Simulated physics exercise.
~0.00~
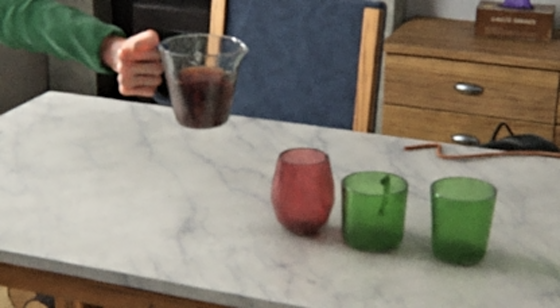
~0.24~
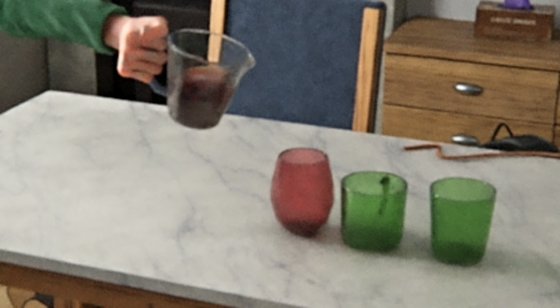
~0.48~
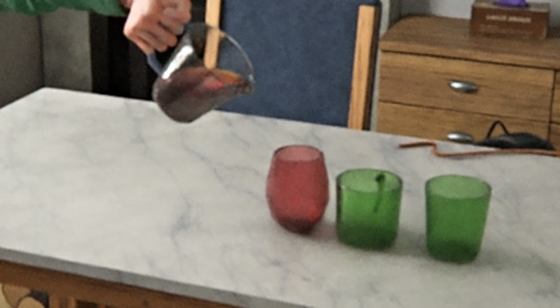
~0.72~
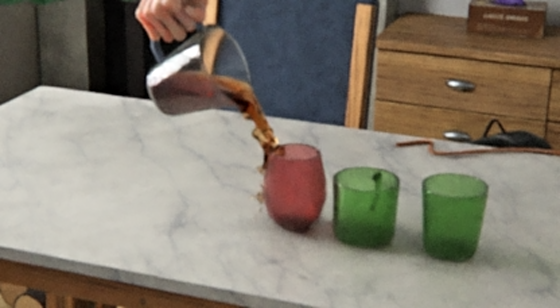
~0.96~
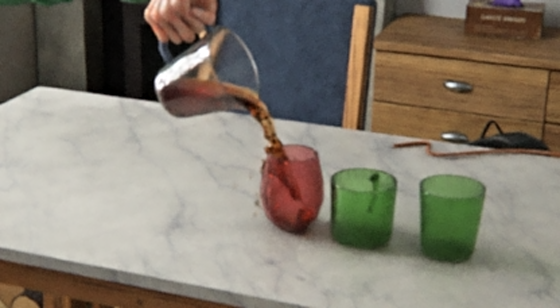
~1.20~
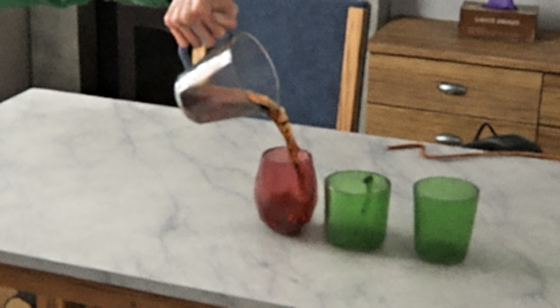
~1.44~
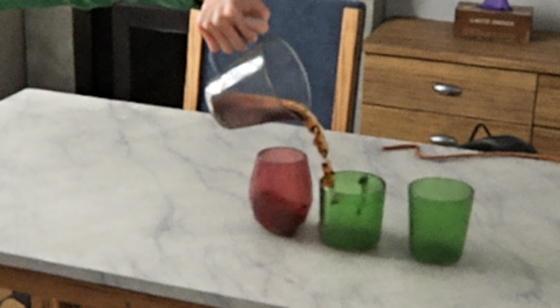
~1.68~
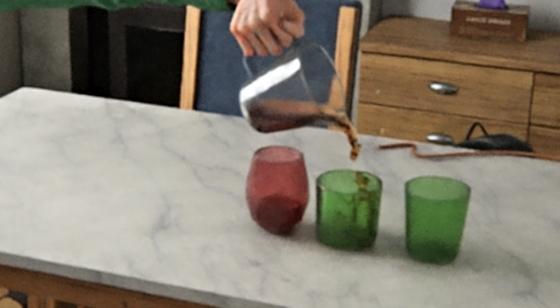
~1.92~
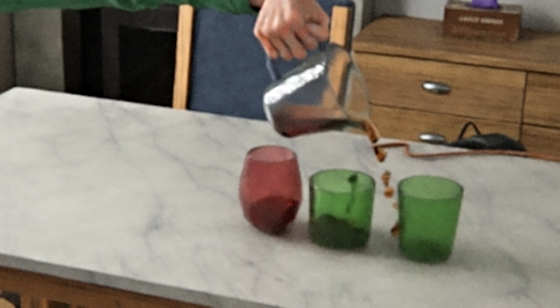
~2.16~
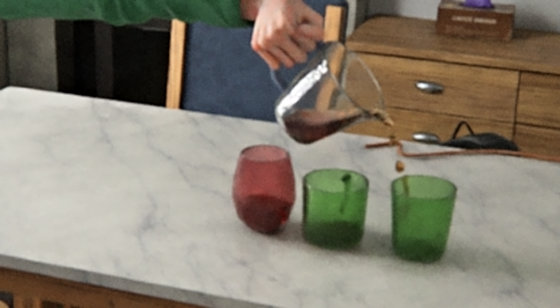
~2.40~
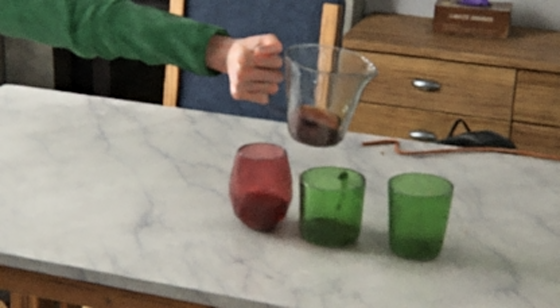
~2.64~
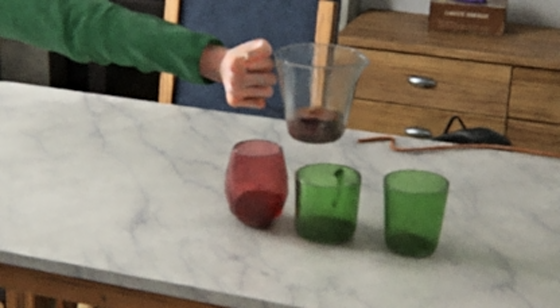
At a marble-topped table, a hand pours dark tea into three glasses, leaving some behind.
